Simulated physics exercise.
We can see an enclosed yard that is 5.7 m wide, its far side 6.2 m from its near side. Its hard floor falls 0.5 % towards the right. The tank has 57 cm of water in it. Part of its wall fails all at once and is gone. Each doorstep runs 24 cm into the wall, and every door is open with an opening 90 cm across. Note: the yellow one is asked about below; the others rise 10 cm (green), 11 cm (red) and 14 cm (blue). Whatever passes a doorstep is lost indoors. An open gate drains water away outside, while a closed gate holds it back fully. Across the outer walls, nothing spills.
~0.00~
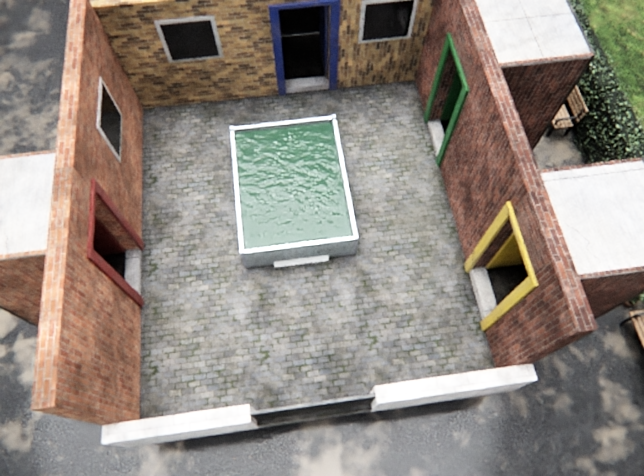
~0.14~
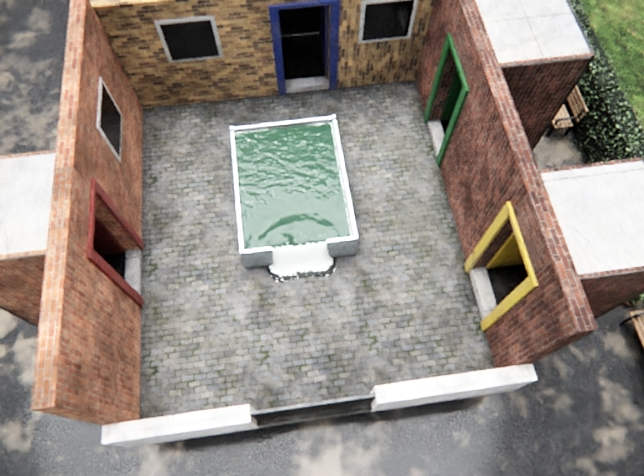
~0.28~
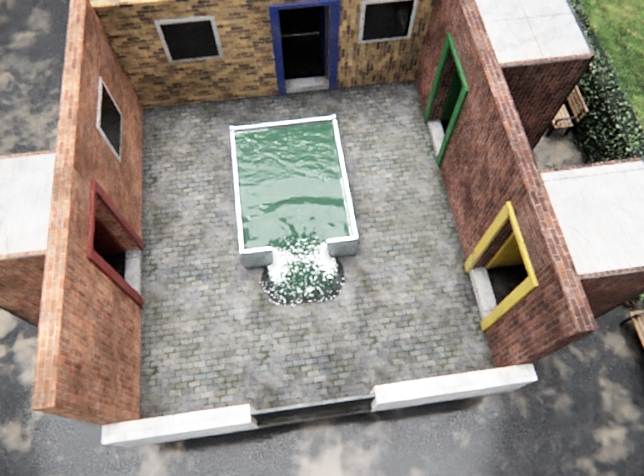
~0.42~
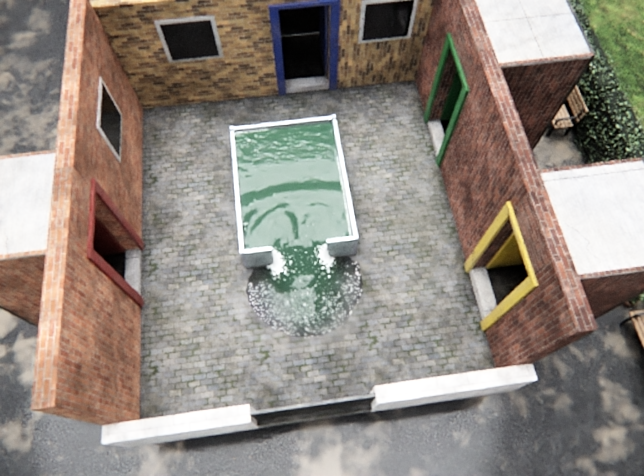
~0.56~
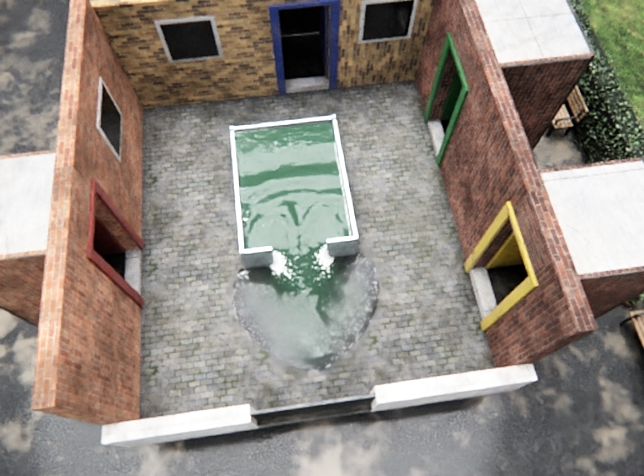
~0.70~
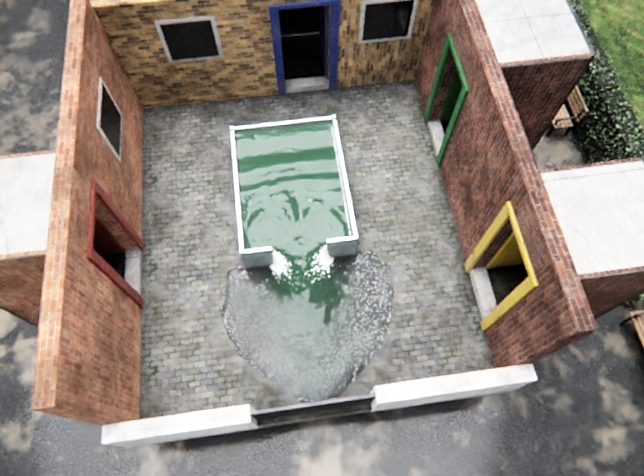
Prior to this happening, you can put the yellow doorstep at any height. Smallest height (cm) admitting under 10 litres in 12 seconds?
Roughly 12.5 cm.
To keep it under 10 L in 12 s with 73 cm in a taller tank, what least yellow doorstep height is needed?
A step of about 17 cm does it.
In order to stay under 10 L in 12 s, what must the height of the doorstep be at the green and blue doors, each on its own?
You'd want about 8.0 centimetres at green and about 9.0 centimetres at blue.
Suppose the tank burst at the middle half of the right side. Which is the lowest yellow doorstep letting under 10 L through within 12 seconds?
The answer is some 8.0 cm.
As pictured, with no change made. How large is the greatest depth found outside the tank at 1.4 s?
Around 35 centimetres.
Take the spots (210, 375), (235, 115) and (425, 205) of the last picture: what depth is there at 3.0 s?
In that order: 10, 0 and 0 cm.
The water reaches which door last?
Blue.
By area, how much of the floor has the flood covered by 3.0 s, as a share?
35 %.
After 1.4 s water covers 25 % of the floor, deepest (35 cm) near (297, 265); it has not reached the yellow door.
After 3.0 s water covers 35 % of the floor, deepest (31 cm) near (491, 376); 13 cm at the yellow door, 0 litres in over its 21 cm doorstep.
After 12.0 s water covers 100 % of the floor, deepest (12 cm) near (414, 125); 8 cm at the yellow door, 0 litres in over its 21 cm doorstep.
At the yellow door as built, the water arrived by 2.4 s and peaked near 15 cm at 4.0 s.
Run again over the same 12 s with other heights there, 15 litres in over 11.5 cm, 2 litres over 15.5 cm. The limit of 10 litres is kept from about 12.5 cm up.
